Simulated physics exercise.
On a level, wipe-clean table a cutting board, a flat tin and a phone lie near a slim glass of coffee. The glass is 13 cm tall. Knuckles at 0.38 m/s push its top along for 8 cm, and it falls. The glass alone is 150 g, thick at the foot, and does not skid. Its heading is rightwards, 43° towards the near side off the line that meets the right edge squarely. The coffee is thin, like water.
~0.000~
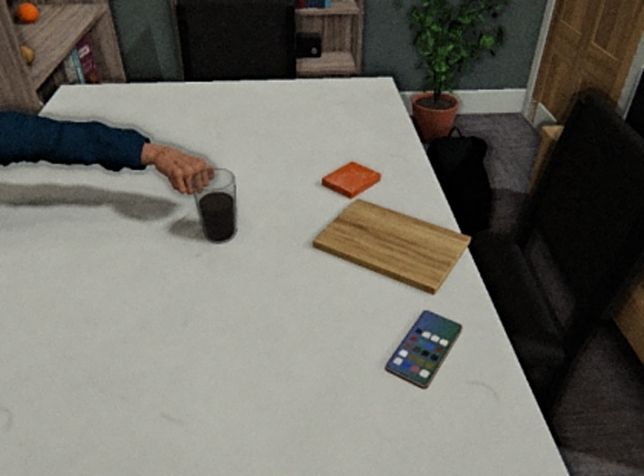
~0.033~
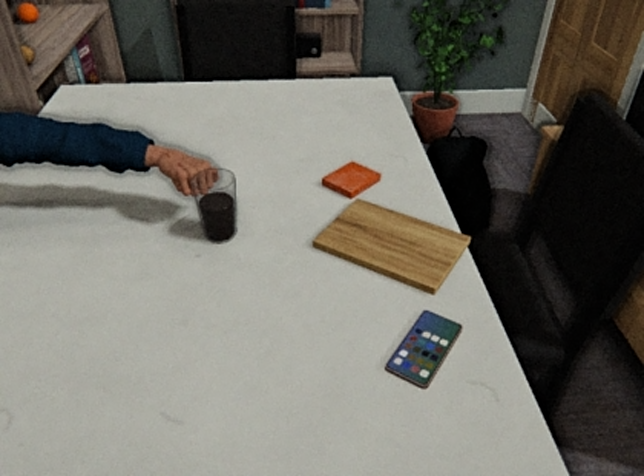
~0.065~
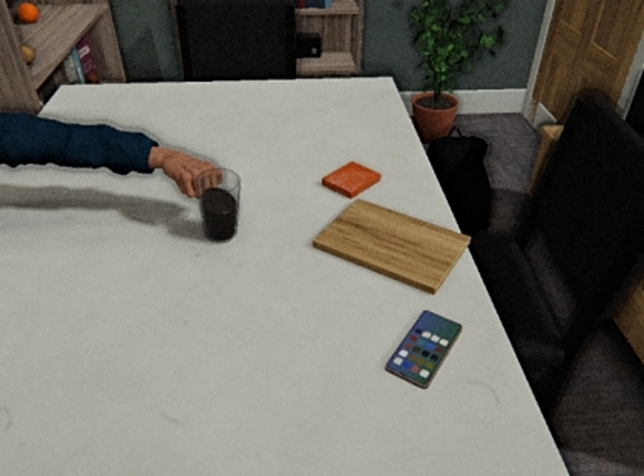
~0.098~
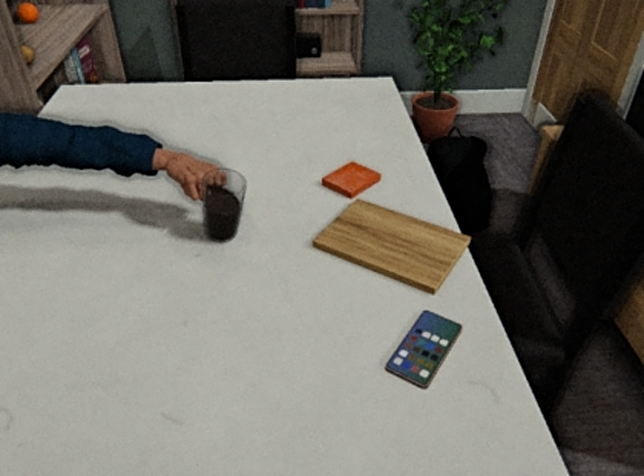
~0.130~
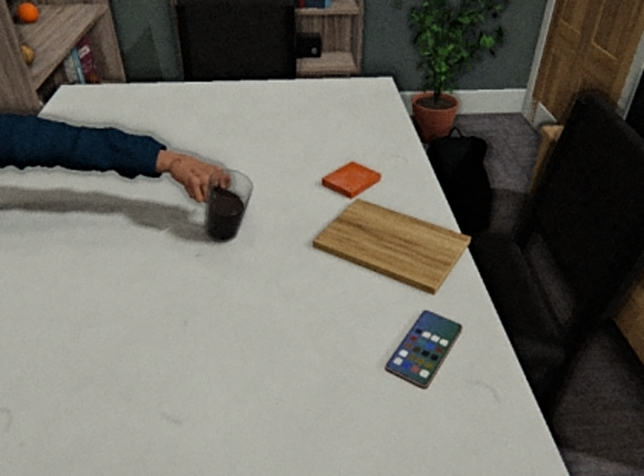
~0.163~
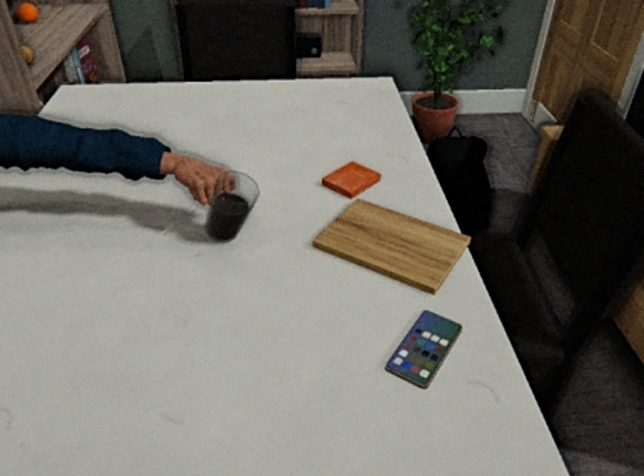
A hand in a dark blue sleeve rests its knuckles against the upper part of a slim glass of dark coffee standing upright on a pale table. It then pushes rightwards, and the glass leans gradually further to the right, while the cutting board, flat orange tin and phone stay still.
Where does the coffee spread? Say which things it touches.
The cutting board gets wet, the flat tin keeps dry, the phone gets wet.
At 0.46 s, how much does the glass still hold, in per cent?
Some 70 per cent.
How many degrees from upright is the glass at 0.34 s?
It is at some 72°.
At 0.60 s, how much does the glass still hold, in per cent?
About 36 per cent.
After 0.34 s the tilt is 71° and 100 per cent is in the glass, 0 has run off the table; wet so far, nothing.
After 0.46 s the tilt is 86° and 70 per cent is in the glass, 0 has run off the table; wet so far, nothing.
After 0.60 s the tilt is 86° and 37 per cent is in the glass, 0 has run off the table; wet so far, cutting board, phone.
After 0.84 s the tilt is 86° and 19 per cent is in the glass, 2 has run off the table; wet so far, cutting board, phone.
In the end 6 per cent is in the glass, 23 has run off the table; wet so far, cutting board, phone.
